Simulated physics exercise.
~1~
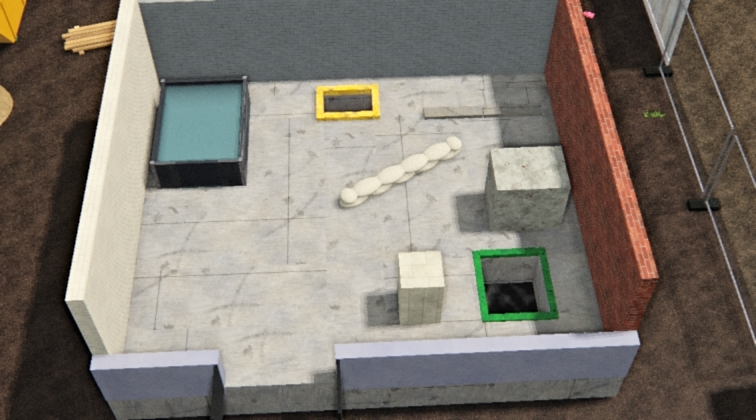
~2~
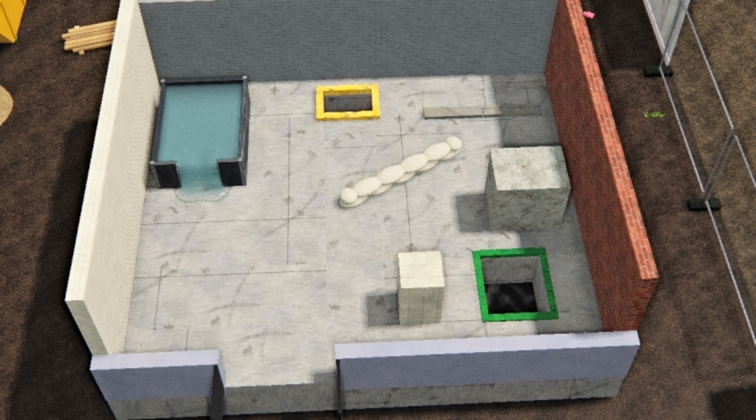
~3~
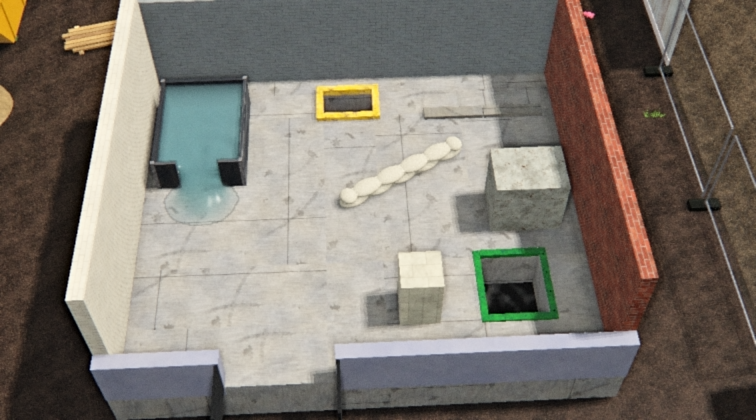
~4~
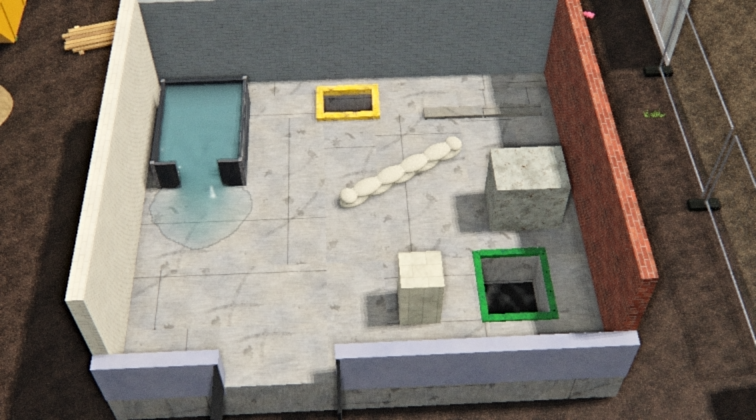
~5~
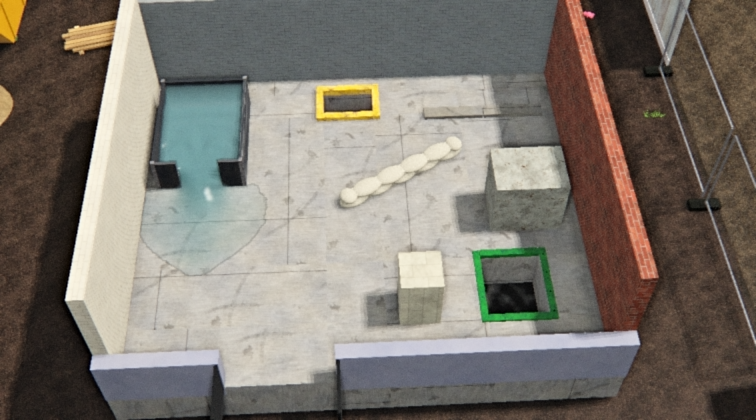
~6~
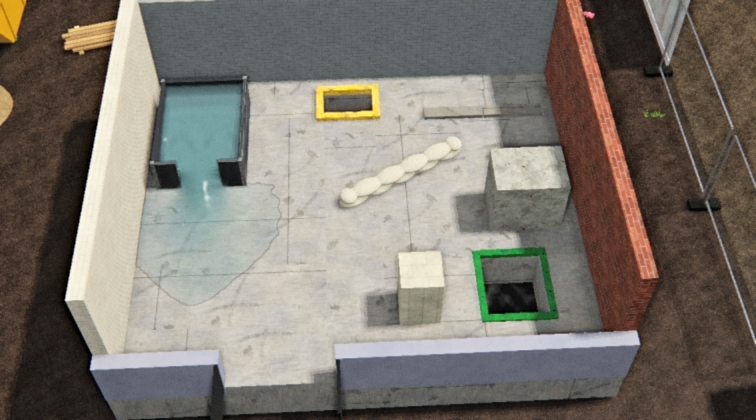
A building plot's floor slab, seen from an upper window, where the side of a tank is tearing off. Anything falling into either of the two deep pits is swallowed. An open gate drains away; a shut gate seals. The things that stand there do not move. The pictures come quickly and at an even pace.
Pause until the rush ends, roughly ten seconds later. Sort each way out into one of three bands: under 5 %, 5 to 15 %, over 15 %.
Sorted: Gate - over 15 %; yellow pit - under 5 %; green pit - under 5 %.
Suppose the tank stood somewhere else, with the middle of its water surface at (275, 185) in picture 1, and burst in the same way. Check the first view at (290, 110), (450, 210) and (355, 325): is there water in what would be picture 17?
Spot one unwetted, spot two unwetted, spot three wetted.
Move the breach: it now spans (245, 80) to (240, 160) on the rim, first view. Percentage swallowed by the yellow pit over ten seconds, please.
Roughly 10 per cent goes to the yellow pit.
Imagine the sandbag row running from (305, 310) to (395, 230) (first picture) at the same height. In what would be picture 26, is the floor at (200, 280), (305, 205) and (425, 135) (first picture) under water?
One after the other: Awash, no water, no water.
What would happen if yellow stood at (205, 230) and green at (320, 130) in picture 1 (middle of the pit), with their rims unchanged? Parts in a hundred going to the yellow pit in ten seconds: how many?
Result - yellow pit: 35 %.
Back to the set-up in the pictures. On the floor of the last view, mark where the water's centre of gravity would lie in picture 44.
It is around (257, 248).
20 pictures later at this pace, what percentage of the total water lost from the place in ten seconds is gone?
My estimate is roughly 35 percent.
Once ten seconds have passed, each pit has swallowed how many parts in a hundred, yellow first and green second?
About 0 and 0 per cent.
A moment on, water covers 20 % of the floor; the gate 0 %, the yellow pit 0 %, the green pit 0 %.
Next, water covers 30 % of the floor; the gate 2 %, the yellow pit 0 %, the green pit 0 %.
Then, water covers 30 % of the floor; the gate 8 %, the yellow pit 0 %, the green pit 0 %.
Later, water covers 40 % of the floor; the gate 15 %, the yellow pit 0 %, the green pit 0 %.
In the end, water covers 60 % of the floor; the gate 22 %, the yellow pit 0 %, the green pit 1 %.
